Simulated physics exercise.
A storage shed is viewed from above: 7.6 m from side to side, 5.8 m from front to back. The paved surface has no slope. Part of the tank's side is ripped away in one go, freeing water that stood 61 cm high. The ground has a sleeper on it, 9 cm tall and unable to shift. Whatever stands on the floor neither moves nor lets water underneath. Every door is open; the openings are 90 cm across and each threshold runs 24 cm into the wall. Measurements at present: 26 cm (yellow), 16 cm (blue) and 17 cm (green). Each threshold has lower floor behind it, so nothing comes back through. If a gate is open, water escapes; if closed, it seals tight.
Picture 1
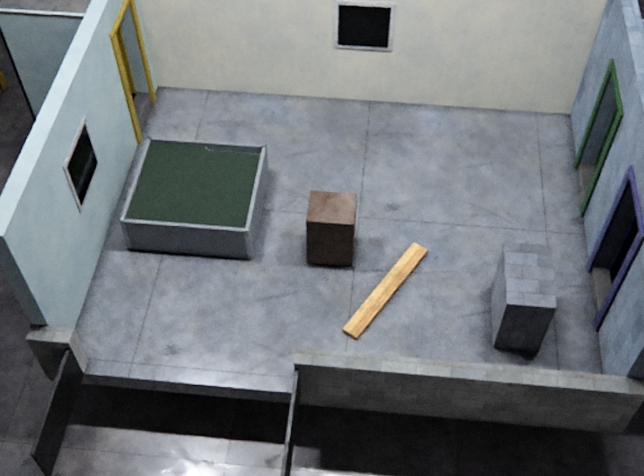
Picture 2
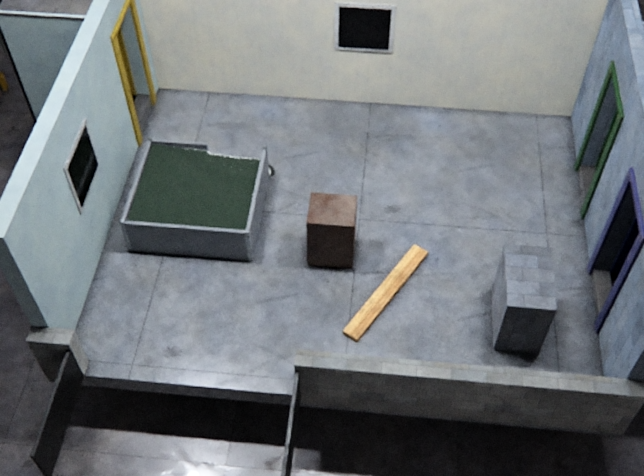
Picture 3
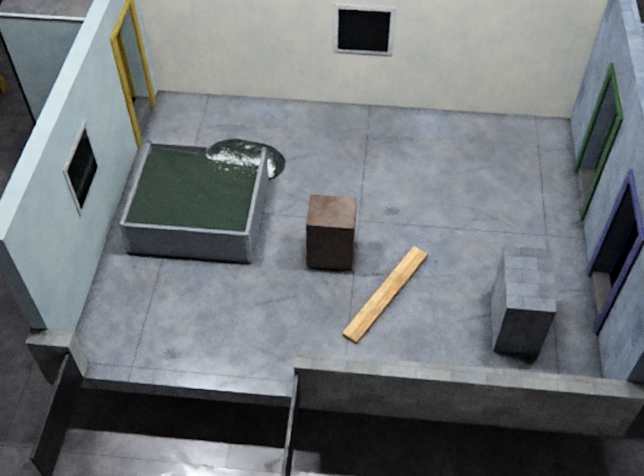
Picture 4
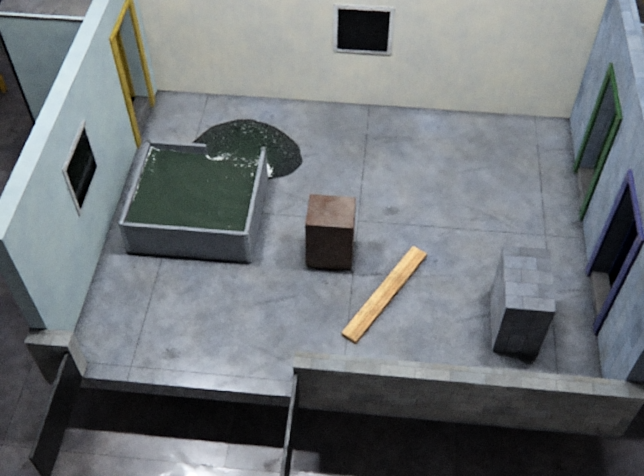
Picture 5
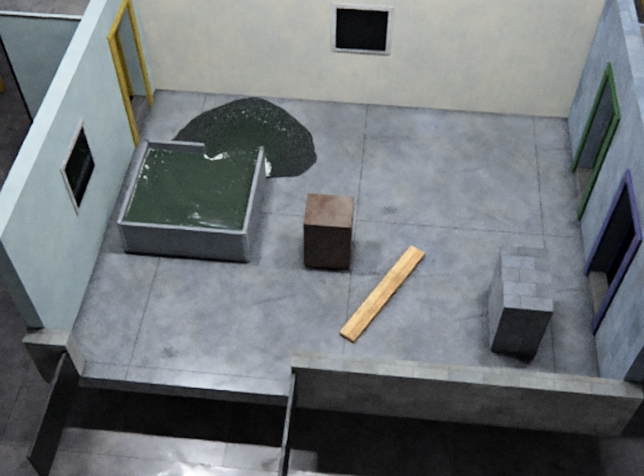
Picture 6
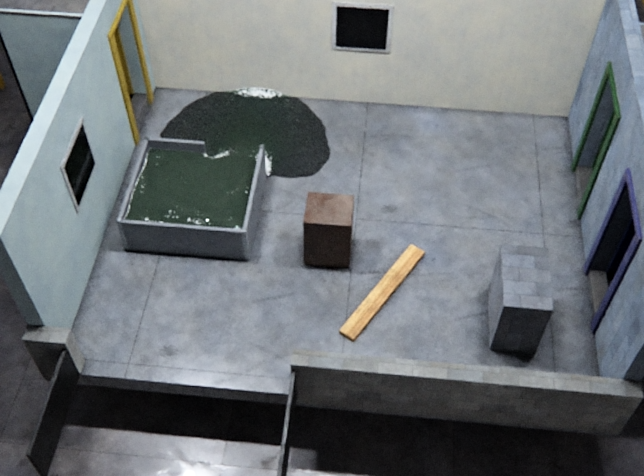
Dark green water pours from a broken far side of a grey rectangular tank at the left of a roofless, grey-floored room seen from above. A brown block, a pale wooden beam and a grey block sit to the right, with a yellow-framed doorway at left and green and purple ones at right. The water spreads backward and rightward in a widening rounded pool, while everything else stays still.
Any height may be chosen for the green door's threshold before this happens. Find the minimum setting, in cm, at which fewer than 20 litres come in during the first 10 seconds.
The minimum is about 7.5 cm.
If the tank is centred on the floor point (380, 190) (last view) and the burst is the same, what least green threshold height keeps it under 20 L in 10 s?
You'd need some 7.0 cm.
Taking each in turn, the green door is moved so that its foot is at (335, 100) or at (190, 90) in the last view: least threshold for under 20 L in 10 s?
About 14.5 cm, then about 16 cm.
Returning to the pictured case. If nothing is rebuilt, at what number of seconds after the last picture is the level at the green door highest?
The level tops out near 3.5 seconds.
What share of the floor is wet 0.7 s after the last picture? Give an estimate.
Near 15 per cent is wet.
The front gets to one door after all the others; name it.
That's the blue one, it comes last.
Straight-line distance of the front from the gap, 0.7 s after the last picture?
About 3.0 m.
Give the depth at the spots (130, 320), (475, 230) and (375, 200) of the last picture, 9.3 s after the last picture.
1, 5 and 1 cm, respectively.
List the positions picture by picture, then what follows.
The first frame shows the tank at (196, 185) is whole and still, 61 cm deep; the green door at (596, 147) is dry.
In the second frame, the front is at a hidden place, 0.3 m from the gap on the far side; 0.2 m2 of floor is wet, 61 cm left at the back.
In the third frame, water pours out on the far side and has run 0.8 m, to (233, 143); about 10 cm deep outside, 61 cm at the back.
In the fourth frame, water pours out on the far side and has run 1.3 m, to (237, 123); about 7 cm deep outside, 61 cm at the back.
In the fifth frame, the gap is on the far side, the front 1.9 m out at (250, 101); the back of the tank holds 56 cm.
In the sixth frame, the gap is on the far side, the front 2.0 m out at (290, 97); the back of the tank holds 51 cm; the green door at (593, 150), 5.7 m from the gap, is still 4.5 m from the nearest water.
Then, 0.7 s after the last picture water covers 15 % of the floor, deepest (32 cm) near (261, 95); it has not reached the green door.
Then, 2.3 s after the last picture water covers 35 % of the floor, deepest (26 cm) near (166, 89); it has not reached the green door.
Then, 9.3 s after the last picture water covers 75 % of the floor, deepest (10 cm) near (588, 406); 7 cm at the green door, 0 litres in over its 17 cm threshold.
At the green door as built, the water peaked near 12 cm, 3.5 s after the last picture.
With a threshold of 6.5 cm, 31 litres would have come in within the 10 s; with 8.5 cm, 10 litres. So under 20 litres takes about 7.5 cm.
